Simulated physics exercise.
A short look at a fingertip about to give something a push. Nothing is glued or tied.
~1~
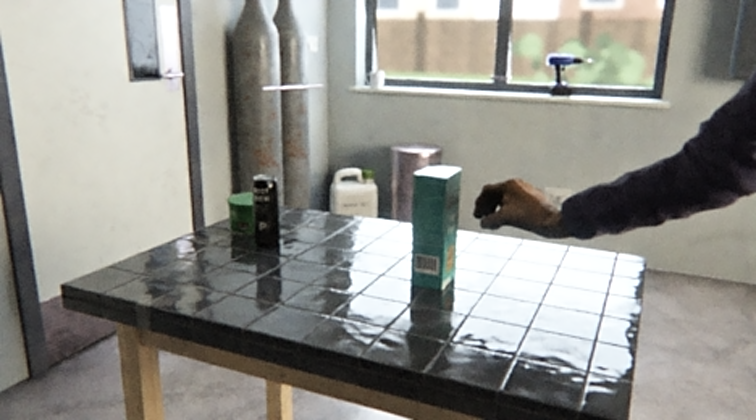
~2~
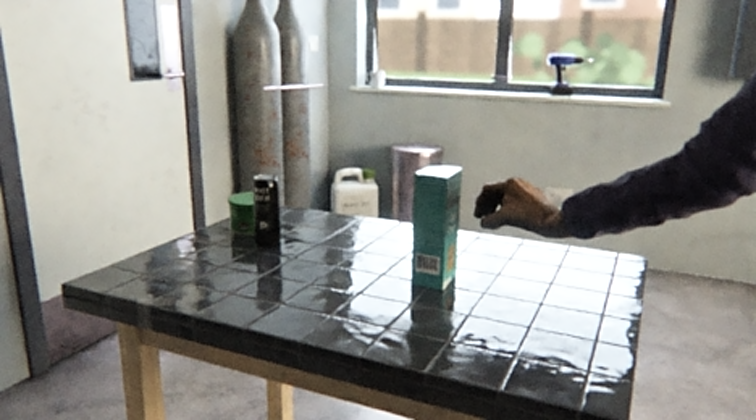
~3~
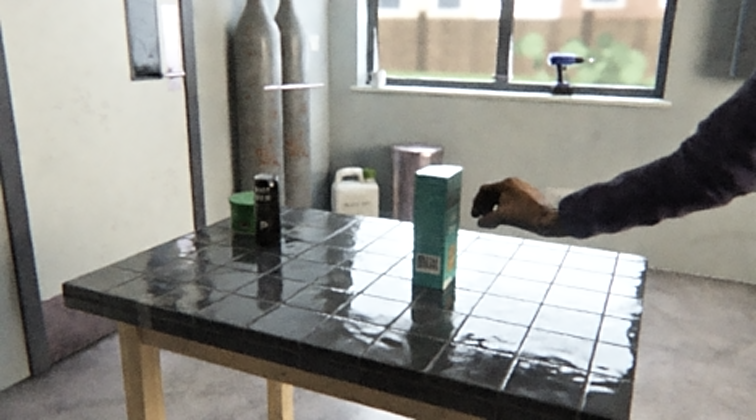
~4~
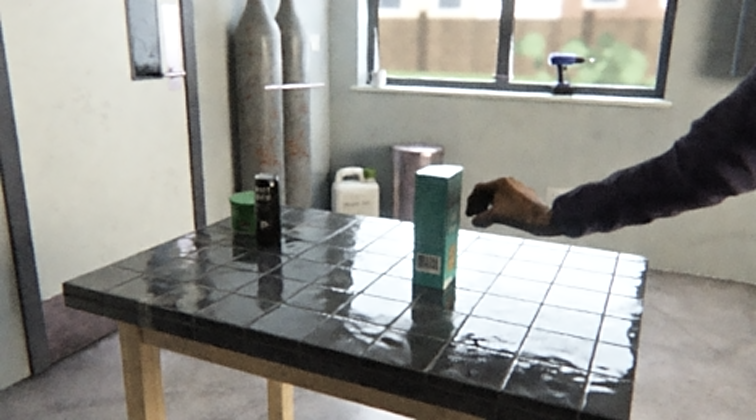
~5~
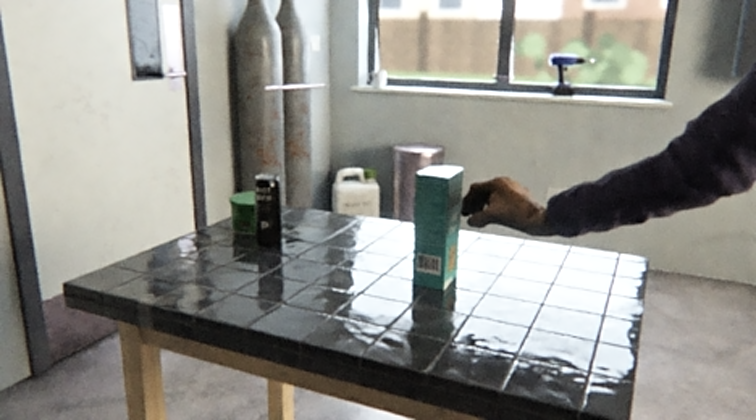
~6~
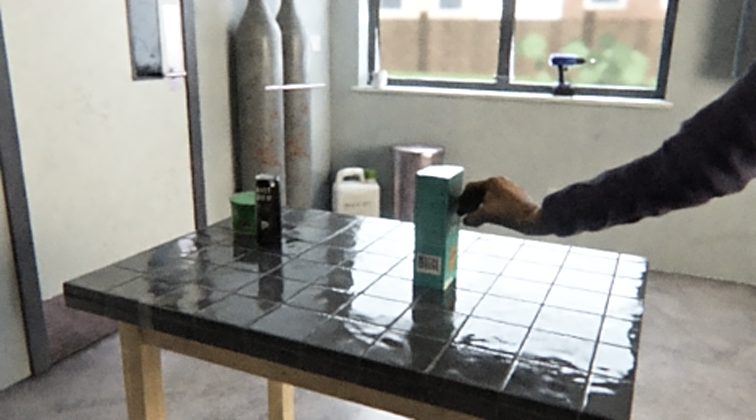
In the video, a hand reaches in from the right over a dark tiled table and moves slowly left until its fingers meet the upper part of an upright turquoise carton, which stays almost still.
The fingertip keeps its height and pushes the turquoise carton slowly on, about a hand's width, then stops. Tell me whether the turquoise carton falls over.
The turquoise carton tips over.
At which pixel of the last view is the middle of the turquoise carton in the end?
Around (364, 252).
Then, 0.40 s past the last view, turquoise carton rocked 15° from its first pose near (423, 222).
Then, 0.70 s past the last view, turquoise carton rocked 42° from its first pose near (398, 223).
Then, 0.80 s past the last view, turquoise carton rocked 74° from its first pose near (377, 240).
Then, 0.90 s past the last view, turquoise carton on its side near (365, 250).
Finally, down or leaning hard on the table, turquoise carton. Final places as the last picture's camera would see them, turquoise carton near (364, 251).
